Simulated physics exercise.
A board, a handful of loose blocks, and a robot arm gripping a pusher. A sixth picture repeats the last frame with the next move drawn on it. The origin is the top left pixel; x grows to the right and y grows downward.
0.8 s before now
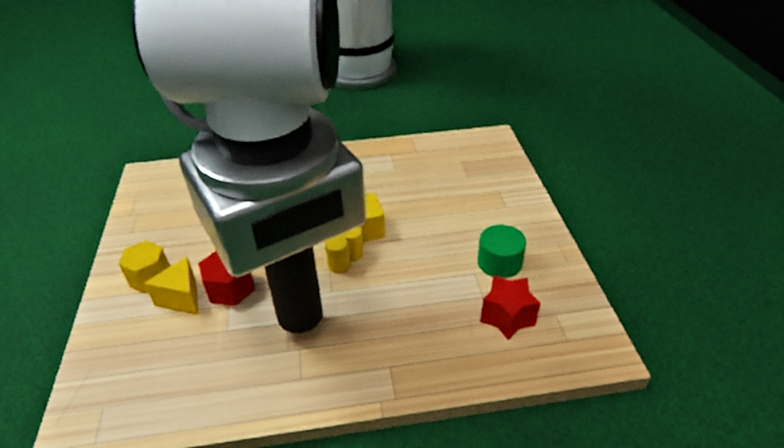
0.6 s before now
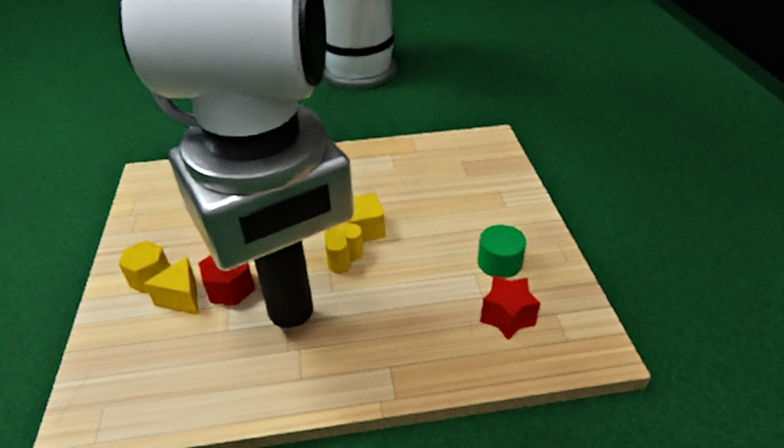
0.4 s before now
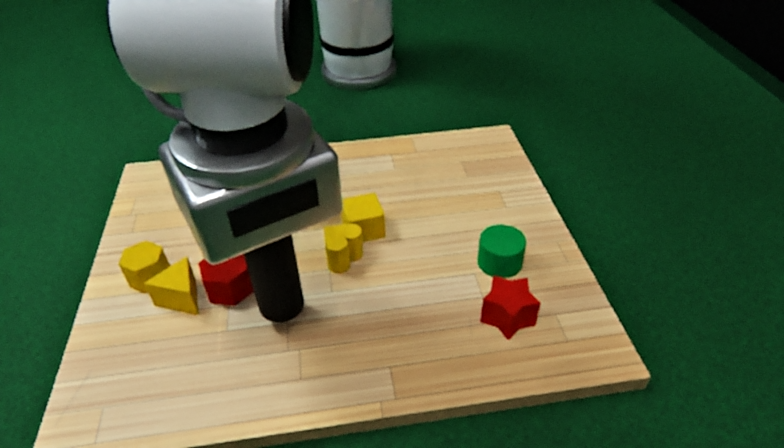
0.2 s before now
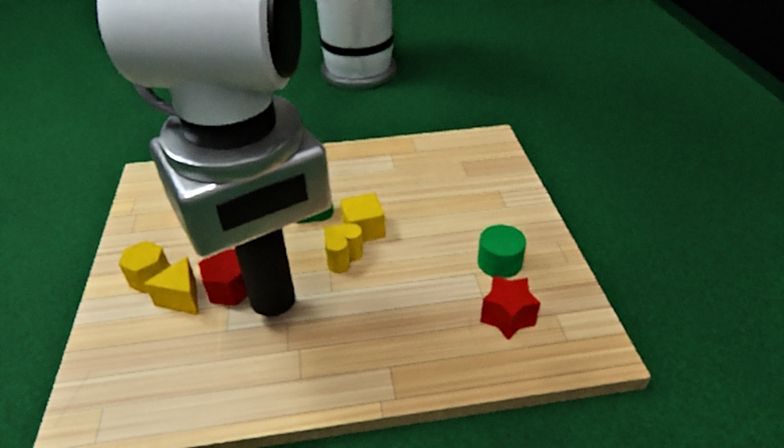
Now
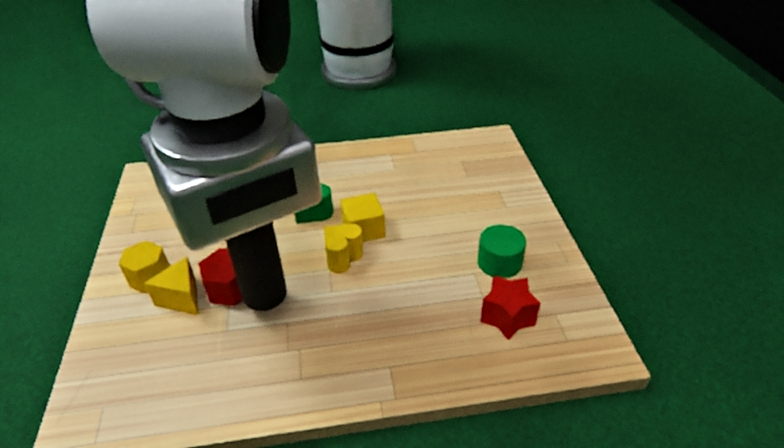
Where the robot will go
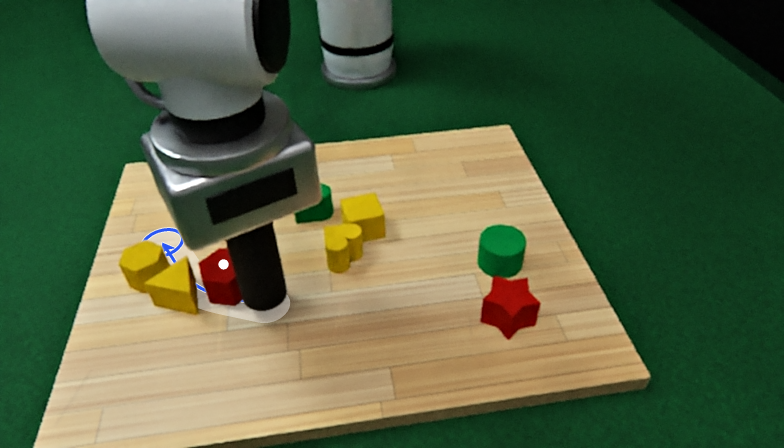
A robot arm holding a black pusher slid slowly left and slightly back across a wooden board, nearing a red block, while the yellow, red and green blocks all stayed still.
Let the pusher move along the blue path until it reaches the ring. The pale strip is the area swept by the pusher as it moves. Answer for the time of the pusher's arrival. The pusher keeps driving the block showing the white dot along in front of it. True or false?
The statement is true.
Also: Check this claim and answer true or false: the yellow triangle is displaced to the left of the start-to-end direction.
The claim holds.
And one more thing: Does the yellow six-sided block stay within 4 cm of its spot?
Going by the path, yes.
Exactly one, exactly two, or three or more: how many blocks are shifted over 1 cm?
The number of blocks that move over 1 cm is three or more.
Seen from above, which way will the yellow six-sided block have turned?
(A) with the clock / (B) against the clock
B (against the clock)
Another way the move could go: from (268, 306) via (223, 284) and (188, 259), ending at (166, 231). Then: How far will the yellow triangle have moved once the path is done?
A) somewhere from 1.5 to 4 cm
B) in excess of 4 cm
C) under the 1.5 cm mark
The correct letter is A.
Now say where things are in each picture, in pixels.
The first frame shows pusher's lower end (300, 315); yellow six-sided block (140, 255); yellow triangle (173, 276); red six-sided block (224, 264); yellow heart block (340, 235).
The second frame shows pusher (291, 310); blocks still.
The third frame shows pusher (282, 305); blocks still.
The fourth frame shows pusher (273, 300); blocks still.
The fifth frame shows pusher (265, 294); yellow six-sided block (140, 255); yellow triangle (173, 276); red six-sided block (224, 264); yellow heart block (340, 235).
Drawn move, from (268, 306) via (217, 295) and (182, 272), ending at (163, 243); the dot is on the red six-sided block.
The first path, step by step. One third of the way, pusher (213, 283); yellow triangle (152, 279), turned 15° anticlockwise; red six-sided block (186, 249).
Two thirds of the way, pusher (177, 260); yellow six-sided block (126, 252), turned 30° anticlockwise; yellow triangle (149, 279), turned 25° anticlockwise; red six-sided block (162, 223), turned 30° clockwise.
At the end, pusher (158, 232); yellow six-sided block (119, 249), turned 60° anticlockwise; yellow triangle (149, 279), turned 25° anticlockwise; red six-sided block (144, 197), turned 30° clockwise; yellow heart block still.
